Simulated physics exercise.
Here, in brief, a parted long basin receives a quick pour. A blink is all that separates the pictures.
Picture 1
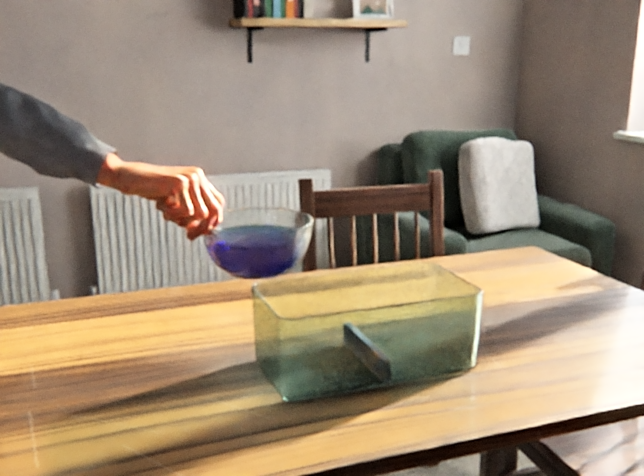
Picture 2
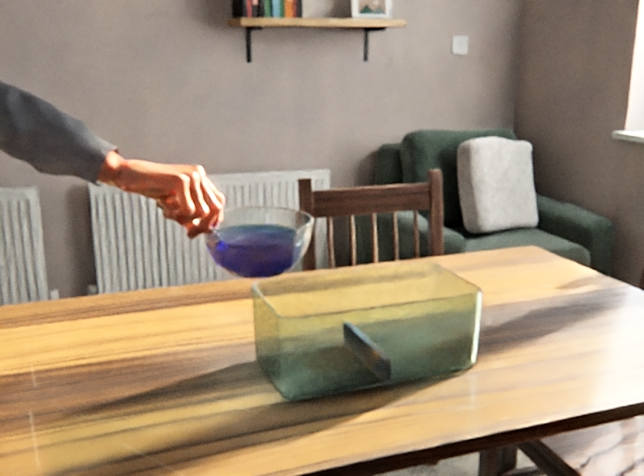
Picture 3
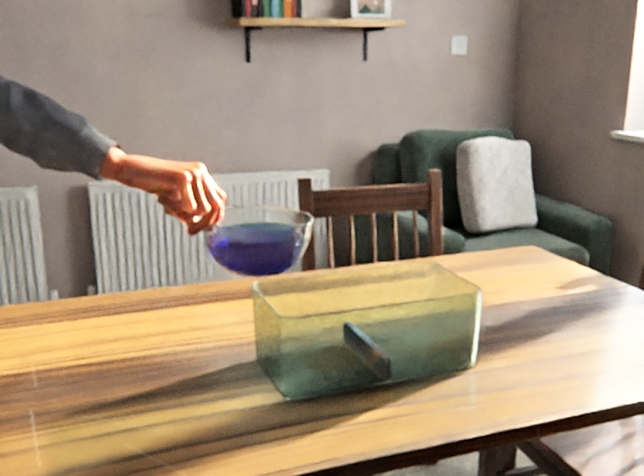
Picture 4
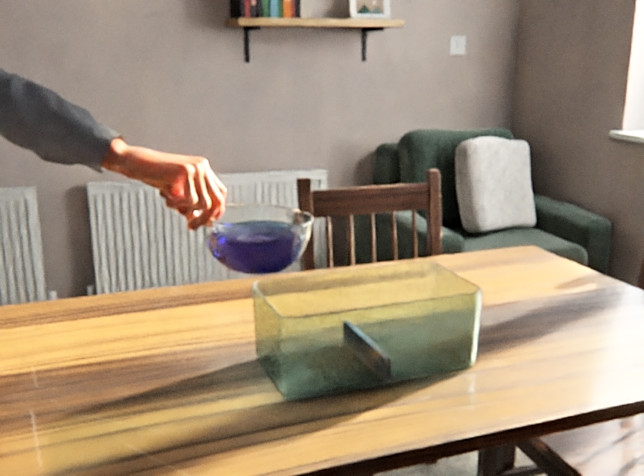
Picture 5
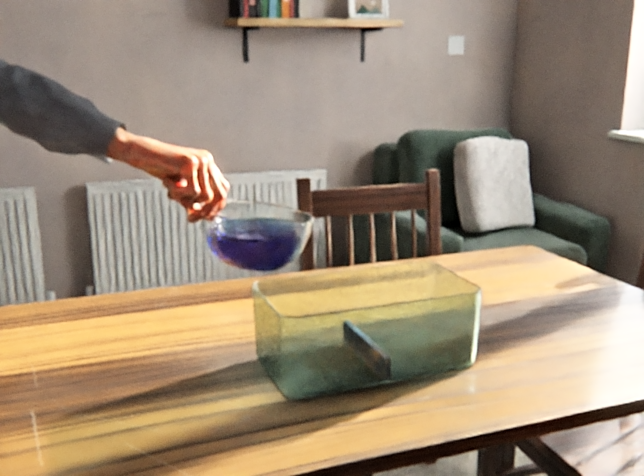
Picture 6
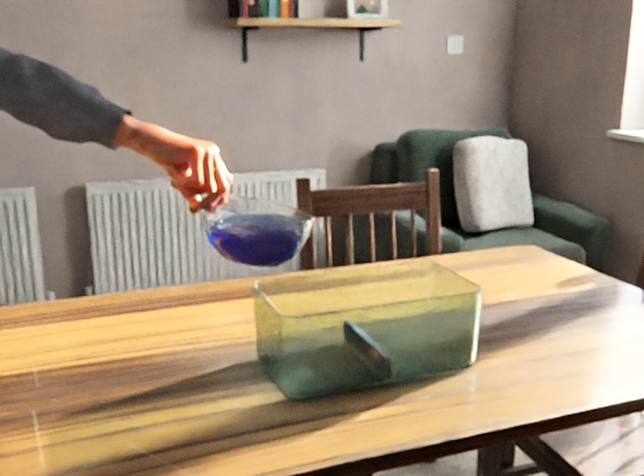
A hand holding a glass bowl of blue-purple liquid above a divided clear basin on a wooden table, slowly tilting it rightward.
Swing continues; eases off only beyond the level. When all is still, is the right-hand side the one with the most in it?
Yes: Most of it settles to the right.
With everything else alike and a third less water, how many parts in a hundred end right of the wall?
I'd put it at some 60 %.
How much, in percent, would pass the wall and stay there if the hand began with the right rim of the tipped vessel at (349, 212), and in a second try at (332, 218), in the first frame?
About 90 per cent, then about 90 per cent.
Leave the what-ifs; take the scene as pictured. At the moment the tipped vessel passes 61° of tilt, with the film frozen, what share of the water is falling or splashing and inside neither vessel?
I'd put it near 30 per cent.
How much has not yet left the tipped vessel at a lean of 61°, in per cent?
Around 65 in a hundred.
A moment on, the tilt is 61° and 64 per cent is still to pour, 5 is left of the wall and 0 right of it.
Next, the tilt is 90° and 8 per cent is still to pour, 16 is left of the wall and 56 right of it.
Then the tilt is 95° and 0 per cent is still to pour, 25 is left of the wall and 74 right of it.
Later the tilt is 95° and 0 per cent is still to pour, 26 is left of the wall and 74 right of it.
In the end 25 per cent lies left of the wall, 74 right of it and 1 outside.
